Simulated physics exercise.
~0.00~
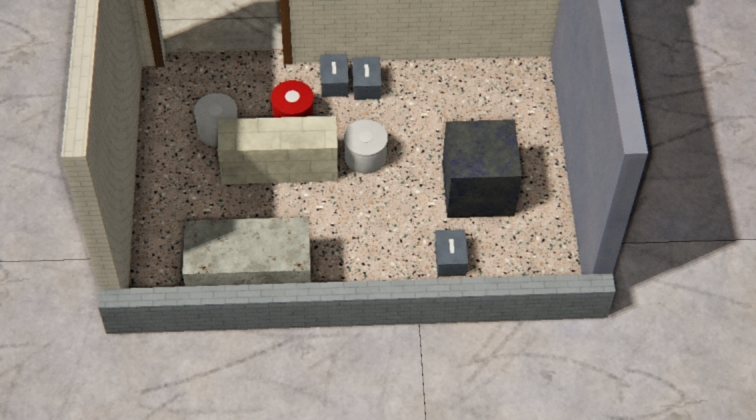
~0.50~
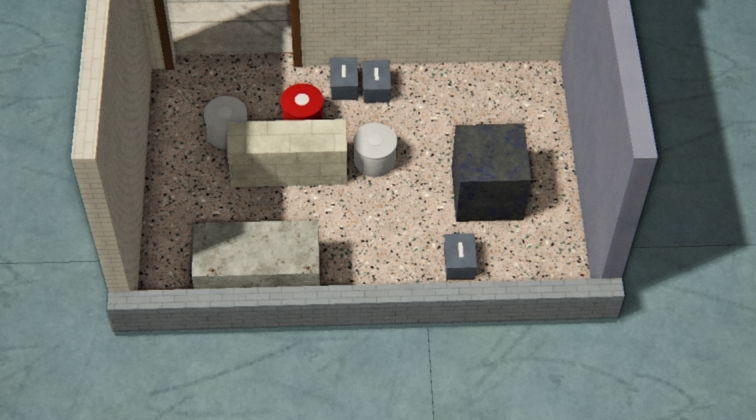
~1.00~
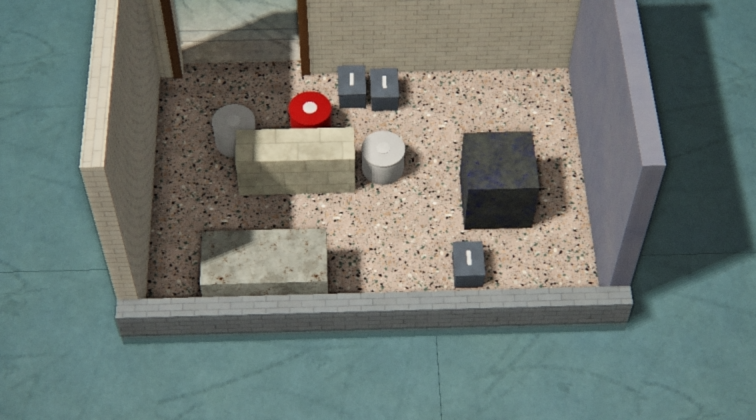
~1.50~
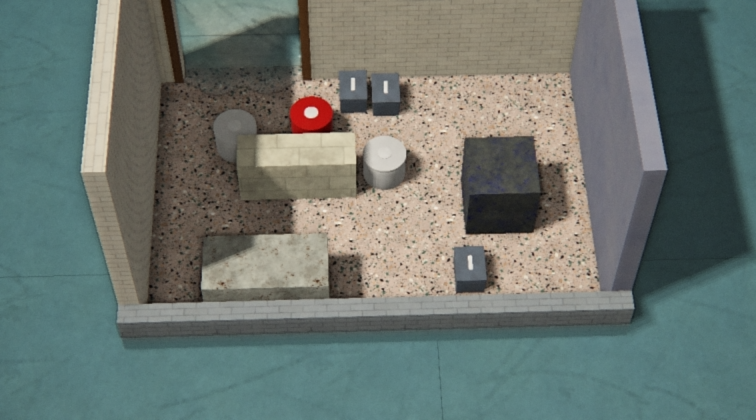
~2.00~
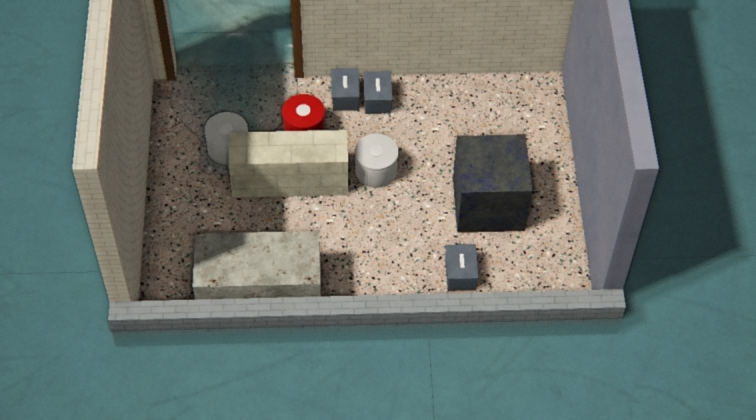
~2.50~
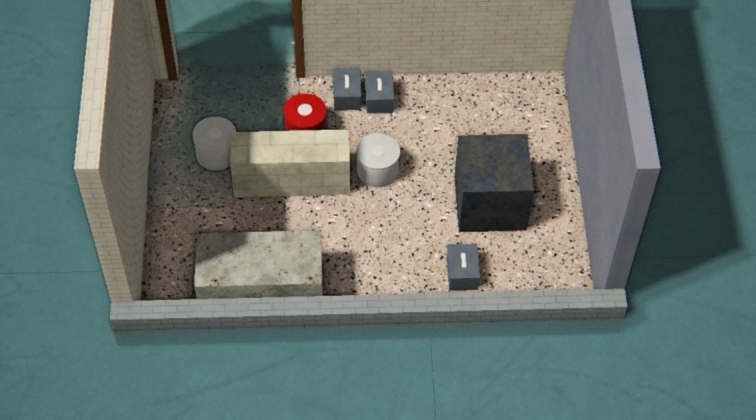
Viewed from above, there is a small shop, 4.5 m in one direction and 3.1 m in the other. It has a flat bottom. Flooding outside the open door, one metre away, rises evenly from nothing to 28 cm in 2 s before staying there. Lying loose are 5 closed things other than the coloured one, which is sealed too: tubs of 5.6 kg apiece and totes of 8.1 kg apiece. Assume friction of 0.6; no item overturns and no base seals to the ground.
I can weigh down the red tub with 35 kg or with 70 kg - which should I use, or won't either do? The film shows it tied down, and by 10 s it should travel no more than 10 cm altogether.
Go with the heavier one.
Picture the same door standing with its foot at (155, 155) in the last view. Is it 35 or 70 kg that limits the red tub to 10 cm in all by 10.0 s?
Then only the bigger mass works.
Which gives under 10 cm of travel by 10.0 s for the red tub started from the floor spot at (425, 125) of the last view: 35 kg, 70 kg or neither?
Outcome - success with both.
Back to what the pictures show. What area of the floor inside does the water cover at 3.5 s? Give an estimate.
Wet area: Approx. 5.5 m2.
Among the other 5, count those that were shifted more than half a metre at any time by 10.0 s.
I count 5 of them.
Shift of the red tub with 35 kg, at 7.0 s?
Around 40 centimetres out of place.
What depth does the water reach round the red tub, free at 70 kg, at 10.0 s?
17 cm, roughly.
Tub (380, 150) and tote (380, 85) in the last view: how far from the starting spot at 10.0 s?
The first is 200 cm from its start, the second 200 cm.
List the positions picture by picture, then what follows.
The red tub at (292, 97), on the bottom; water covers 0.0 m2; 0 of 6 have shifted, in the first picture.
The red tub at (302, 100) rests on the ground; water covers 0.0 m2; 0 of 6 have shifted, in the second picture.
The red tub at (310, 108) rests on the ground; 0.0 m2 under water; 0 of 6 have shifted, in the third picture.
The red tub at (311, 113) rests on the ground; water covers 0.1 m2; 0 of 6 have shifted, in the fourth picture.
The red tub at (303, 111), on the bottom; 1.0 m2 under water; 1 of 6 have shifted, in the fifth picture.
The red tub at (305, 110) rests on the ground; water covers 2.2 m2; 1 of 6 have shifted, in the sixth picture.
After 3.5 s the red tub would be 3 cm from its start with 35 kg and 0 cm from its start with 70 kg; 14 cm of water round it then.
After 4.5 s the red tub would be 18 cm from its start with 35 kg and 0 cm from its start with 70 kg; 14 cm of water round it then.
After 7.0 s the red tub would be 36 cm from its start with 35 kg and 0 cm from its start with 70 kg; 16 cm of water round it then.
After 10.0 s the red tub would be 47 cm from its start with 35 kg and 0 cm from its start with 70 kg; 17 cm of water round it then.
